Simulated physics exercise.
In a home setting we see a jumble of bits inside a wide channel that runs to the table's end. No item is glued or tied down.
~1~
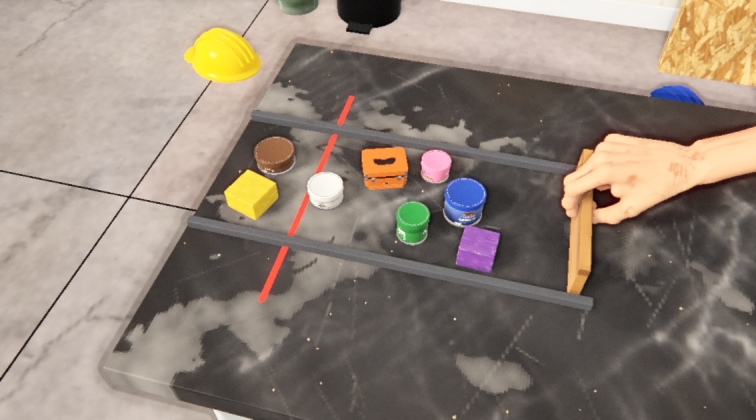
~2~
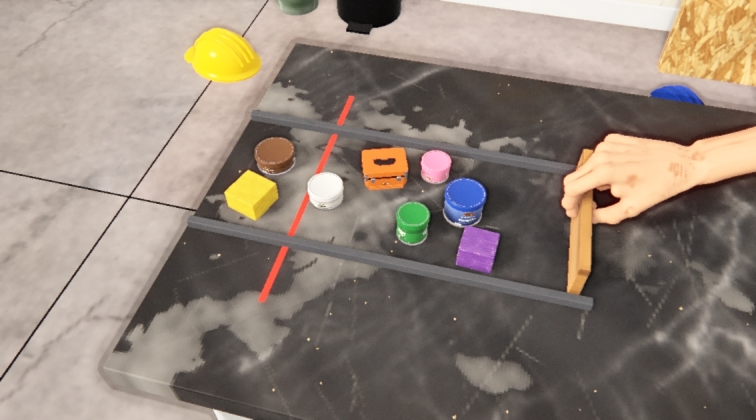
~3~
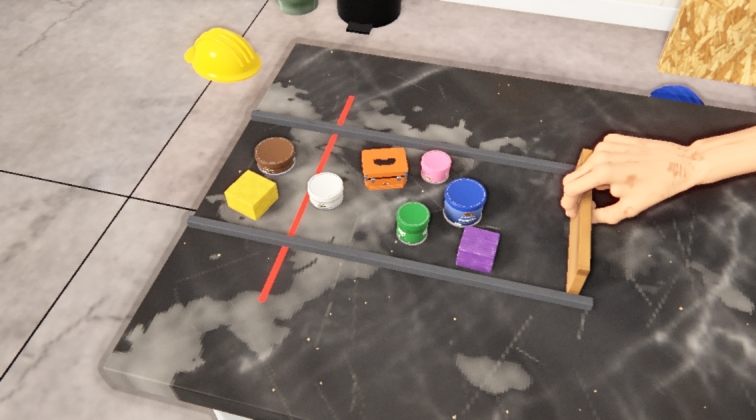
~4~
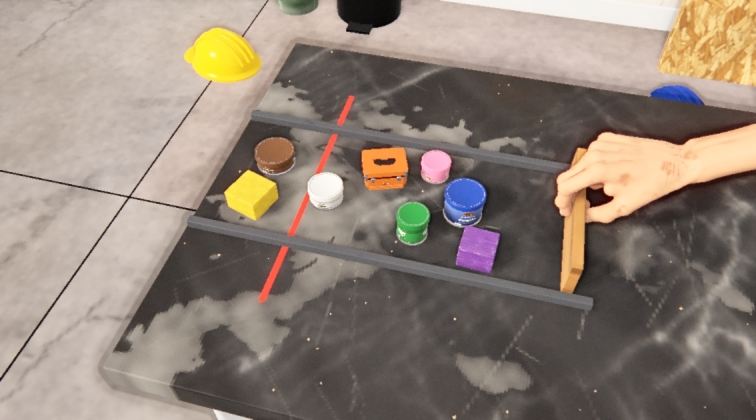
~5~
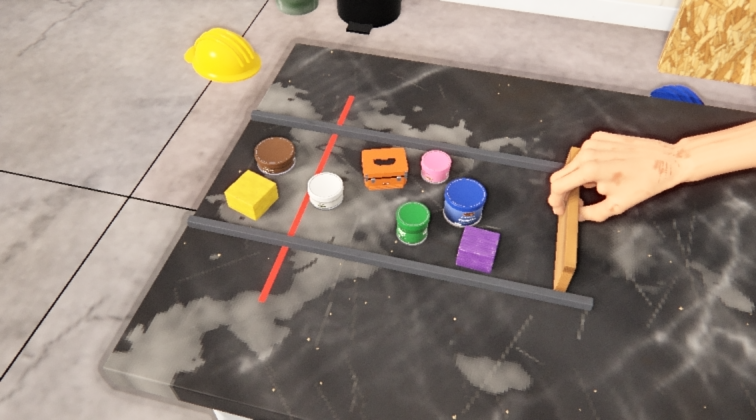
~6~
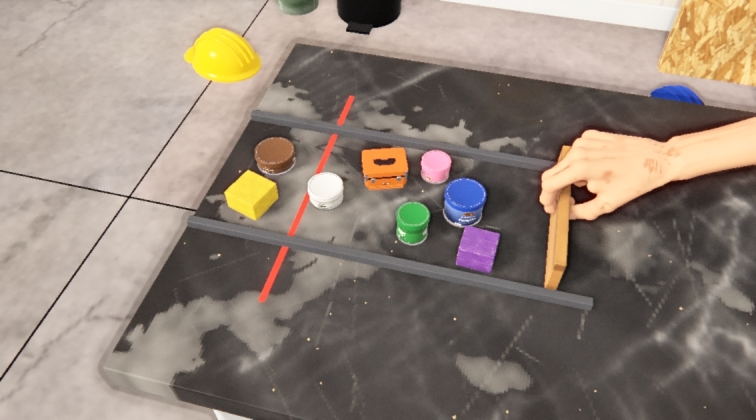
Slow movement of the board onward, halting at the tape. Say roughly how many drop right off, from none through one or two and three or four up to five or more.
From what I see, the table loses nothing at all.
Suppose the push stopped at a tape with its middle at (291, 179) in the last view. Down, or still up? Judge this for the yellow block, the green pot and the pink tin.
For the yellow block: It drops. For the green pot: It stays. For the pink tin: It stays.
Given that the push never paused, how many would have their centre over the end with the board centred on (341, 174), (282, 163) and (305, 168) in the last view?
Over the end: 0, 2, 0.
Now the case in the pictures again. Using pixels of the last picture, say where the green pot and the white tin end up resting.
First object: (250, 202); second object: (258, 181).
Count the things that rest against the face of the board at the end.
Contact count: 3.
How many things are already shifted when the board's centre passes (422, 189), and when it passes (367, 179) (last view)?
5 at one spot and 6 at the other.
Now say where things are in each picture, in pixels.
The first picture shows yellow block (252, 195); brown tin (276, 156); white tin (326, 191); board (581, 219); tape (313, 183).
The second picture shows brown tin (276, 156); green pot (413, 224).
The third picture shows white tin (326, 191); orange case (384, 169).
The fourth picture shows yellow block (252, 195); purple block (478, 249).
The fifth picture shows brown tin (276, 156); board (568, 216).
The sixth picture shows yellow block (252, 195); brown tin (276, 156); white tin (326, 191); board (559, 215); tape (313, 183).
A little later, none off yet; yellow block at rest near (252, 195); brown tin at rest near (276, 156); white tin at rest near (326, 191).
When it is over, the number that fall off is zero.
